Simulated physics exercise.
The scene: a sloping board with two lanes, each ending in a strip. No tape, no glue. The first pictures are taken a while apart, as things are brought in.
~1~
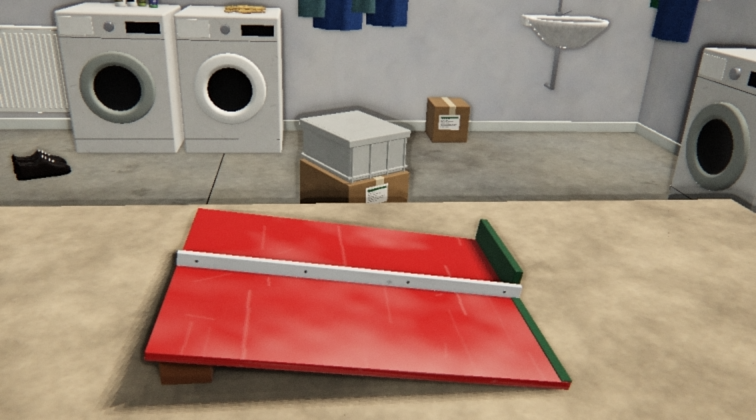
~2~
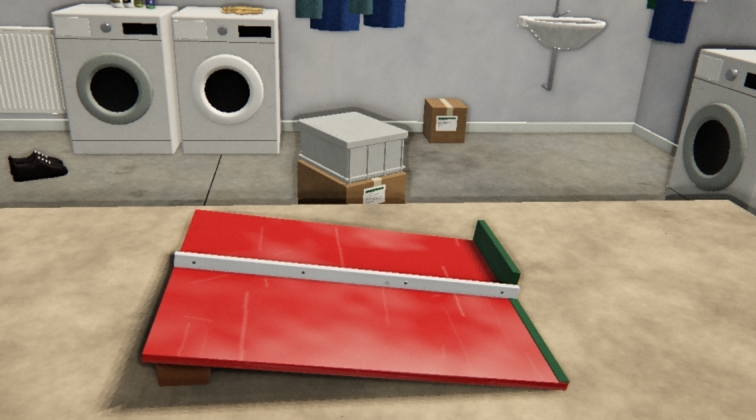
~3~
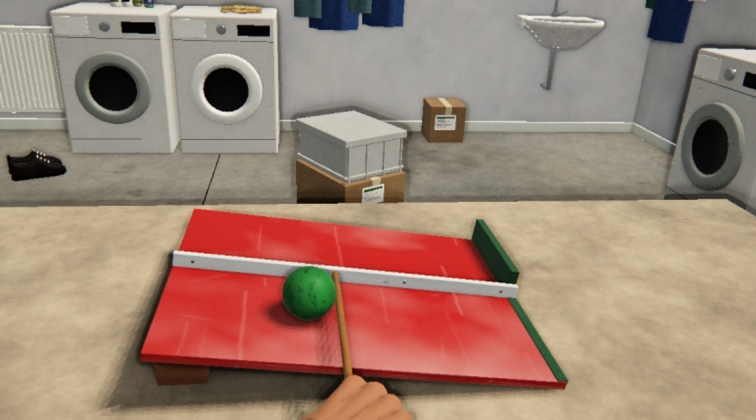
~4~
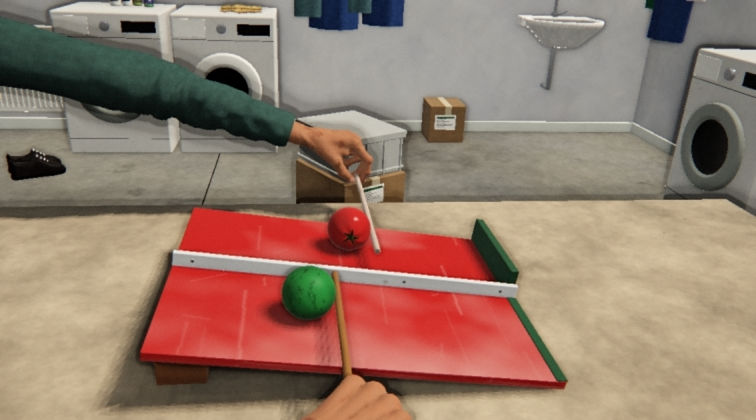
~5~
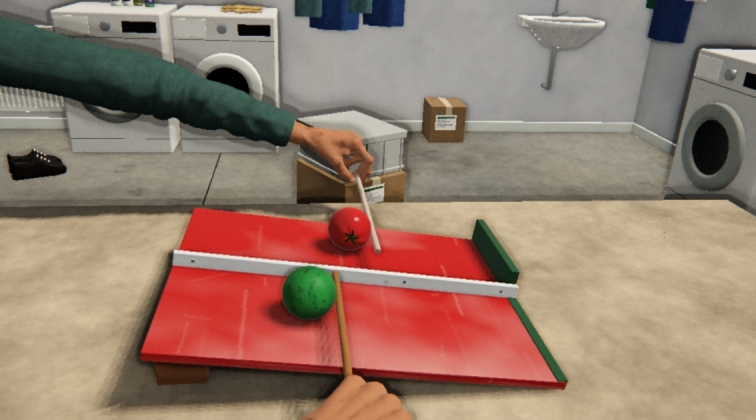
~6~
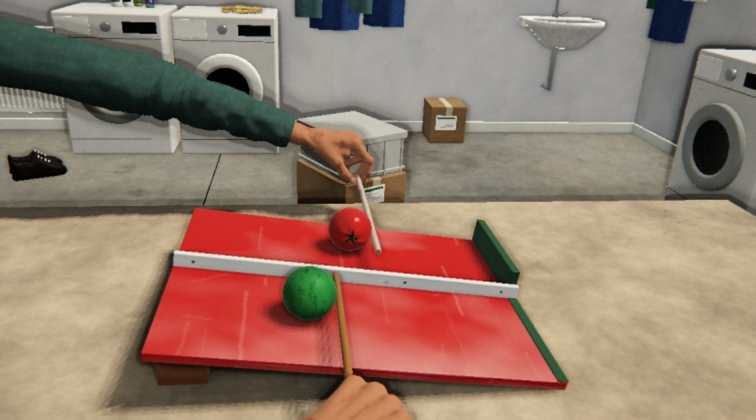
At the start, an empty red sloping board with a white divider sits on a surface in a laundry room. A green ball appears on the near lane, held back by a hand with a stick, then another arm holds a stick against a red tomato on the far lane, and both stay still.
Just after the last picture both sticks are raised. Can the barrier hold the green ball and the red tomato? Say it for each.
Here the green ball runs past the strip, the red tomato gets caught.
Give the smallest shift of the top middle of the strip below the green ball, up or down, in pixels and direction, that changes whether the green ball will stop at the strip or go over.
Some 8 pixels, up.
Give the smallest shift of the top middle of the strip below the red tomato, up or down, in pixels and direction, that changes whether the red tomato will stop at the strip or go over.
A shift of 16 pixels, going down.
Then, 0.52 s on from there, green ball rolling on the board near (387, 302); red tomato rolling on the board near (411, 237).
Then, 0.94 s on from there, green ball off the board near (562, 318); red tomato rolling on the board near (467, 243).
Then, 1.32 s on from there, green ball off the board near (721, 319); red tomato resting against the strip near (472, 244).
In the end, the green ball goes over the end; the red tomato is held by the strip, near (472, 244).
